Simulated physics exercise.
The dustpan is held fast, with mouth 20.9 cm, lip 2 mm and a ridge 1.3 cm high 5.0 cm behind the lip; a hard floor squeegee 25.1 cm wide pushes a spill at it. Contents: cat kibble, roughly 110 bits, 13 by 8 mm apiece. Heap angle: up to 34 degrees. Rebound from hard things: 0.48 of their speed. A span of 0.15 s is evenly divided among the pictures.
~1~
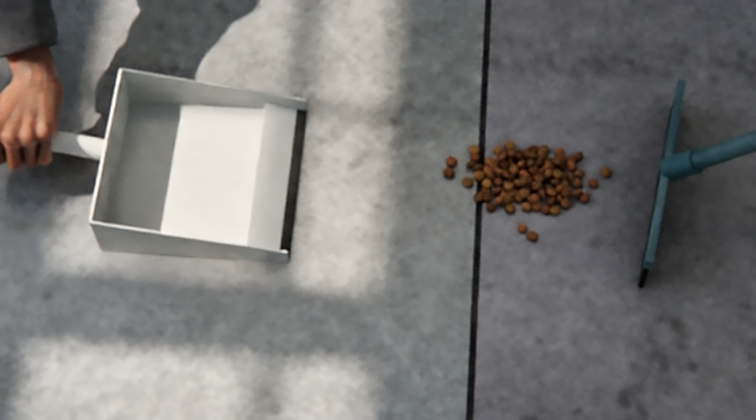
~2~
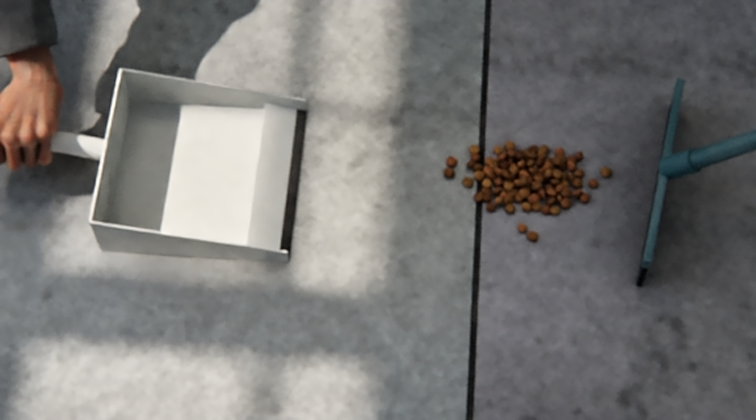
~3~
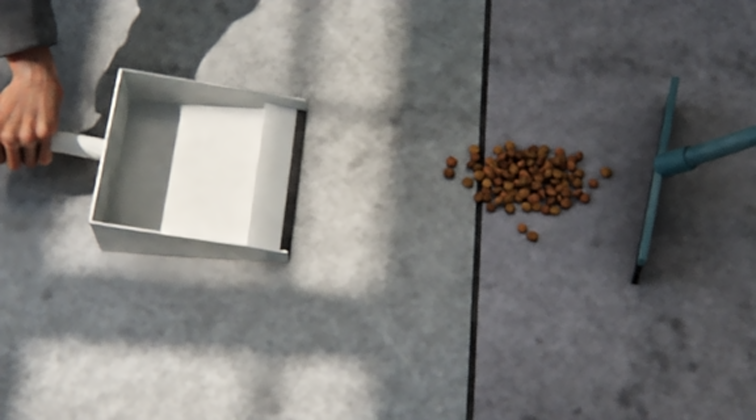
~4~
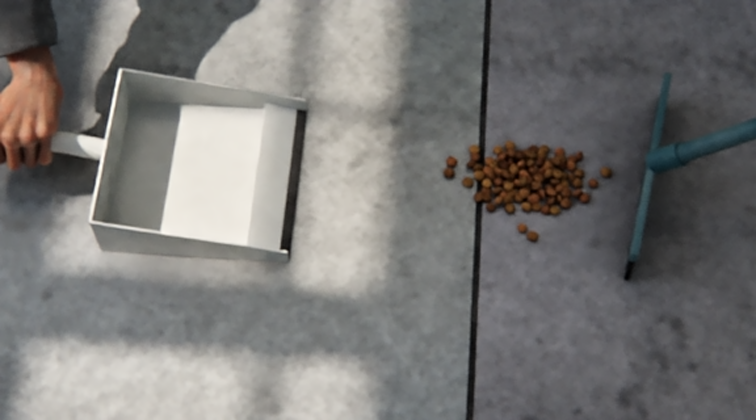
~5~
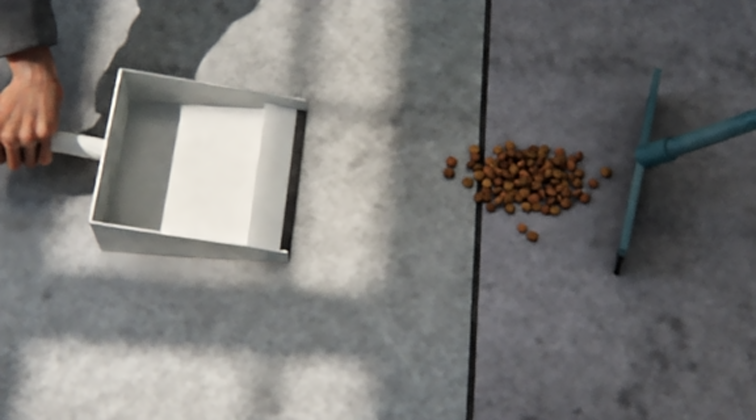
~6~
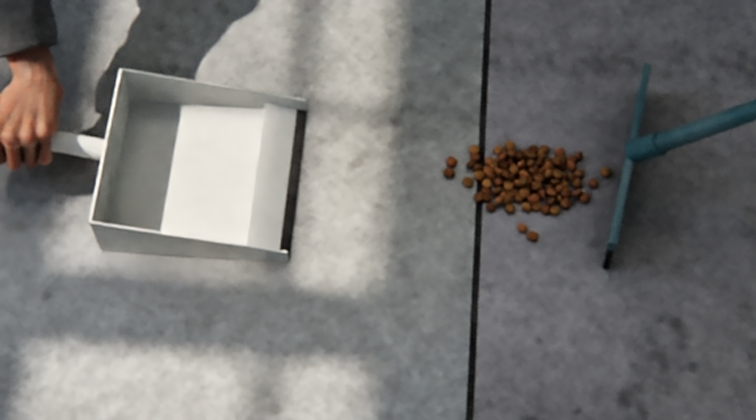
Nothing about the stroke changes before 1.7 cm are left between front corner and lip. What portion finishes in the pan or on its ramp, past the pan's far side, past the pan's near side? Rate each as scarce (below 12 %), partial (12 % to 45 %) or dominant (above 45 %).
Ratings: Pan - scarce; far side - dominant; near side - scarce.
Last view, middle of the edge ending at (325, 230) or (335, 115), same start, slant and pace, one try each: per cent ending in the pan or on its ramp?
Some 5 in a hundred and 20 in a hundred.
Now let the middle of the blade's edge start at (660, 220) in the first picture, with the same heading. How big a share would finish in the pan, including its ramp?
The pan and its ramp would take some 5 per cent.
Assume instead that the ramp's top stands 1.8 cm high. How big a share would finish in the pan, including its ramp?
Then around 0 percent, ramp counted.
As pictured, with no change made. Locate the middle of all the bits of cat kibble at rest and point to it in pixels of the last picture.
Resting centre estimate: Around (319, 84).
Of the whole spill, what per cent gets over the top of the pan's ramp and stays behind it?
Around 0 percent.
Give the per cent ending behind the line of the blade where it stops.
Estimate: About 30 %.
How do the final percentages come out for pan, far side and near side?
Pan: 0%. Far side: 65%. Near side: 0%.
Then, 0.41 s after the last picture, middle of the blade 22 cm from the lip; 0 % over the lip, far side 15 %, near side 0 %.
Then, 0.69 s after the last picture, middle of the blade 11 cm from the lip; 0 % over the lip, far side 55 %, near side 0 %.
Then, 1.07 s after the last picture, middle of the blade 4 cm from the lip; 0 % over the lip, far side 65 %, near side 0 %.
In the end, pan 0 %, far side 65 %, near side 0 %, in front of the lip or behind the blade 35 %.
